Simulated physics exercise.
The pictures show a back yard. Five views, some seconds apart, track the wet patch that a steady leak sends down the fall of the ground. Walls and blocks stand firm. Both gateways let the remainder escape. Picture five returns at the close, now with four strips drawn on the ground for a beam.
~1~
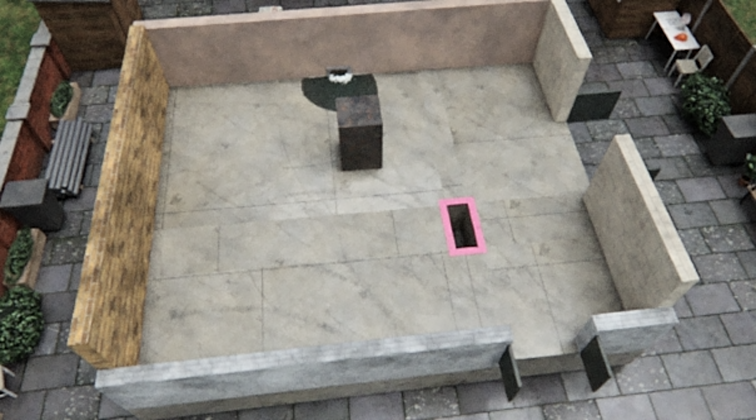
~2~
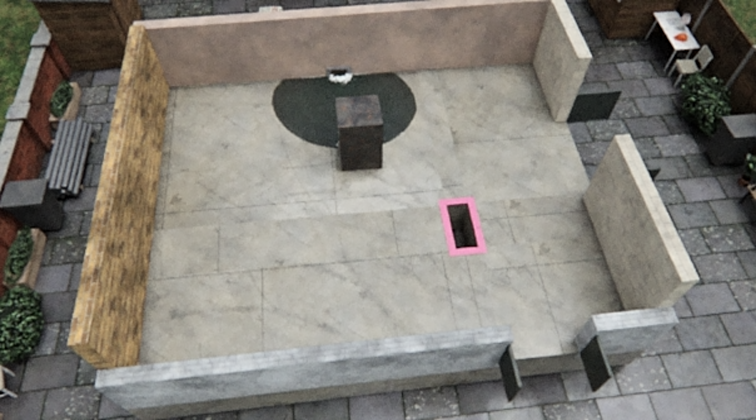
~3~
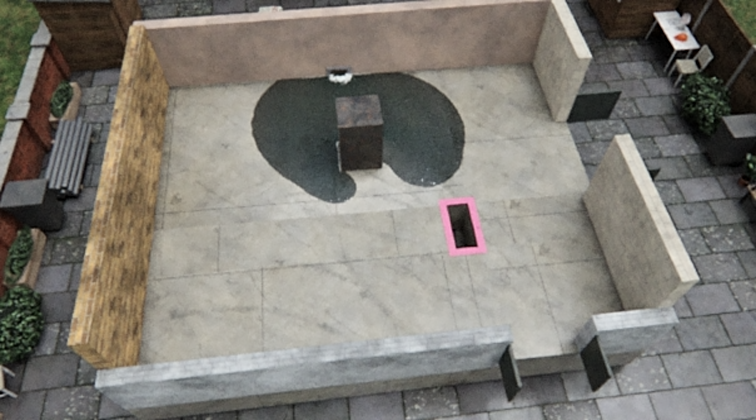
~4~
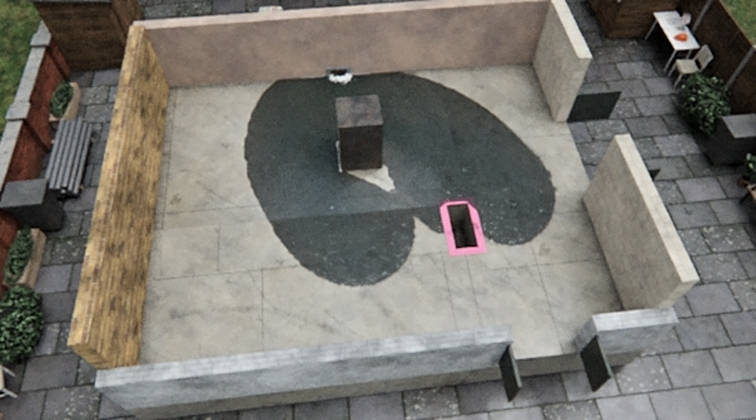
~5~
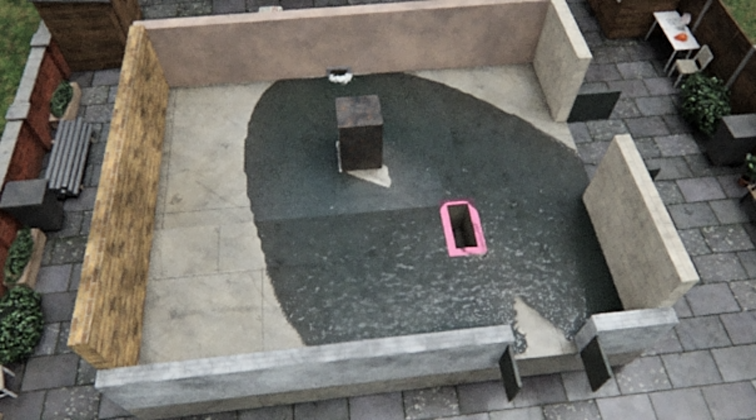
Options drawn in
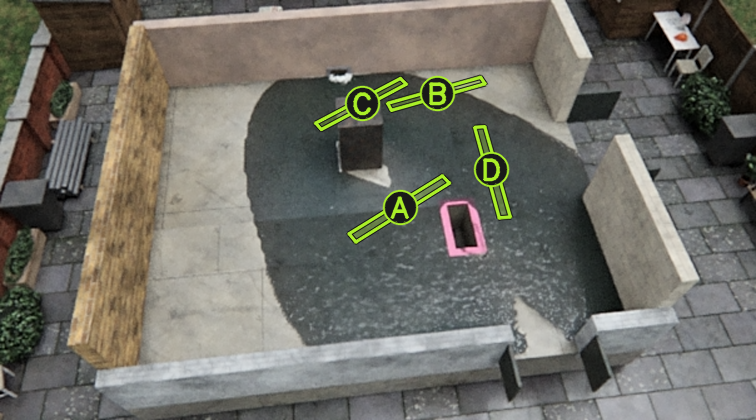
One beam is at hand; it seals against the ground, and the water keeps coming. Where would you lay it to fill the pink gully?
D beats the others.
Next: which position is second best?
B.
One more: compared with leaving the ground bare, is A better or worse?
It is worse.
In lime, A from (352, 237) to (445, 179); B from (389, 106) to (482, 80); C from (318, 126) to (403, 81); D from (504, 217) to (479, 127).
With A, next to none of the stream goes into the pink gully, about 98 % out by the gates.
With B, about 15 % of the stream goes into the pink gully, about 85 % out by the gates.
With C, about 2 % of the stream goes into the pink gully, about 98 % out by the gates.
With D, about 29 % of the stream goes into the pink gully, about 71 % out by the gates.
